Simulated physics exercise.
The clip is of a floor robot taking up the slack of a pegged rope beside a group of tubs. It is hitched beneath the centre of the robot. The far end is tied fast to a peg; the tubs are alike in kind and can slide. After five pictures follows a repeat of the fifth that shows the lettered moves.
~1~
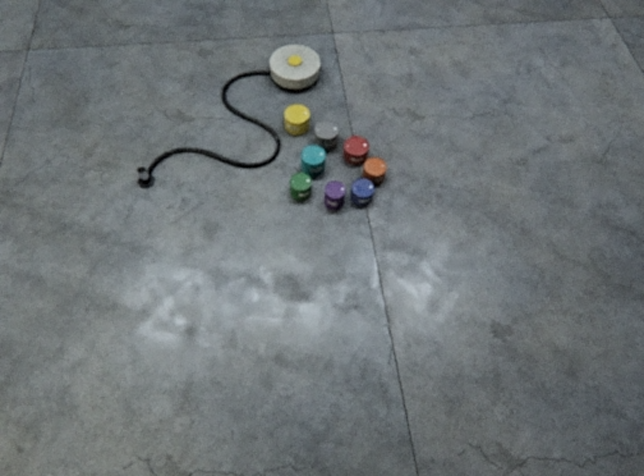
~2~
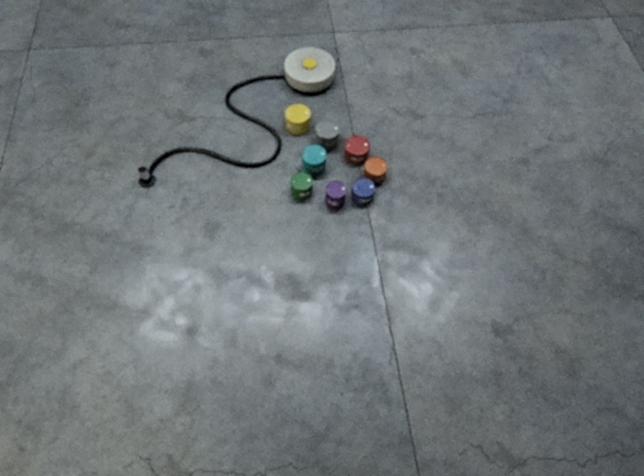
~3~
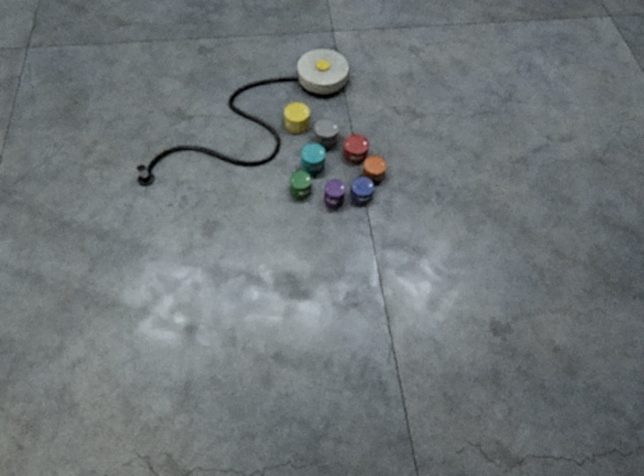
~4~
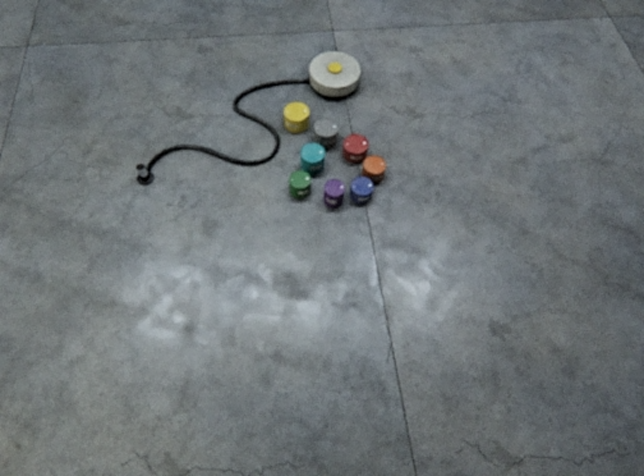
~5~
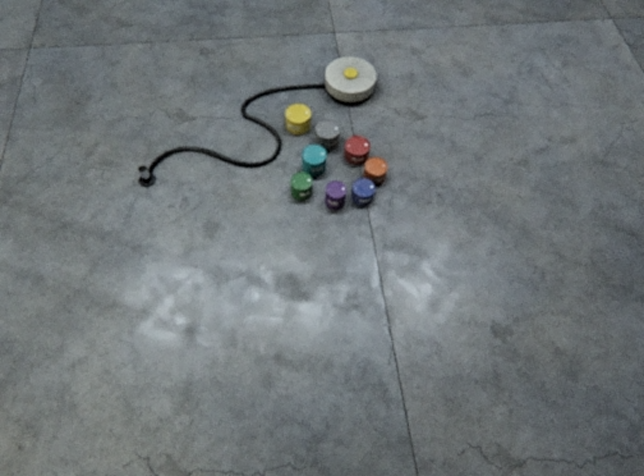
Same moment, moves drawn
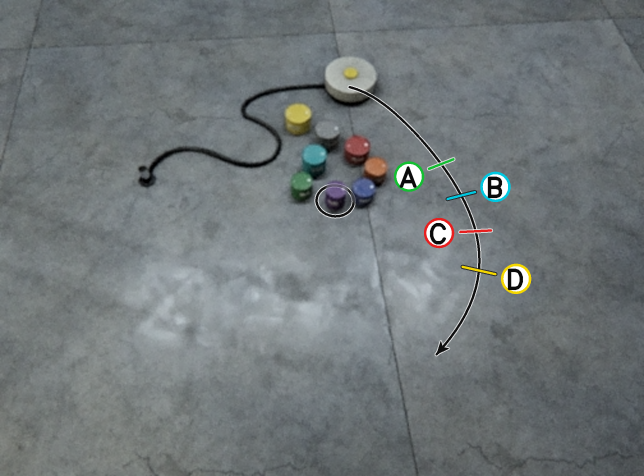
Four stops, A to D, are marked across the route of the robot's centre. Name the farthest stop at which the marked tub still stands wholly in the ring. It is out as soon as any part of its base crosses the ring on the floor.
All is well up to D.
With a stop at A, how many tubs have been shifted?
By then, none.
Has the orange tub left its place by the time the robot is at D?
By then, yes.
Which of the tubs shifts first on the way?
The yellow tub.
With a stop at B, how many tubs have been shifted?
By then, none.
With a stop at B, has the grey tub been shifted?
No.
On the marked copy, A at (441, 164); B at (461, 196); C at (476, 231); D at (479, 271); the ring at (335, 201); the route from (350, 87) via (461, 196) to (437, 355).
With D. Early on, robot (416, 126); purple tub (336, 195).
Further on, robot (465, 192); purple tub (336, 195).
At the end, robot (482, 266); yellow tub (299, 166); grey tub (325, 165); turquoise tub (313, 183); red tub (349, 175); green tub (294, 195); orange tub (370, 184); purple tub (336, 195); blue tub (359, 200); the purple tub is still in its ring.
As for the rest, A is safe but short; B is safe but short; C is safe but short.
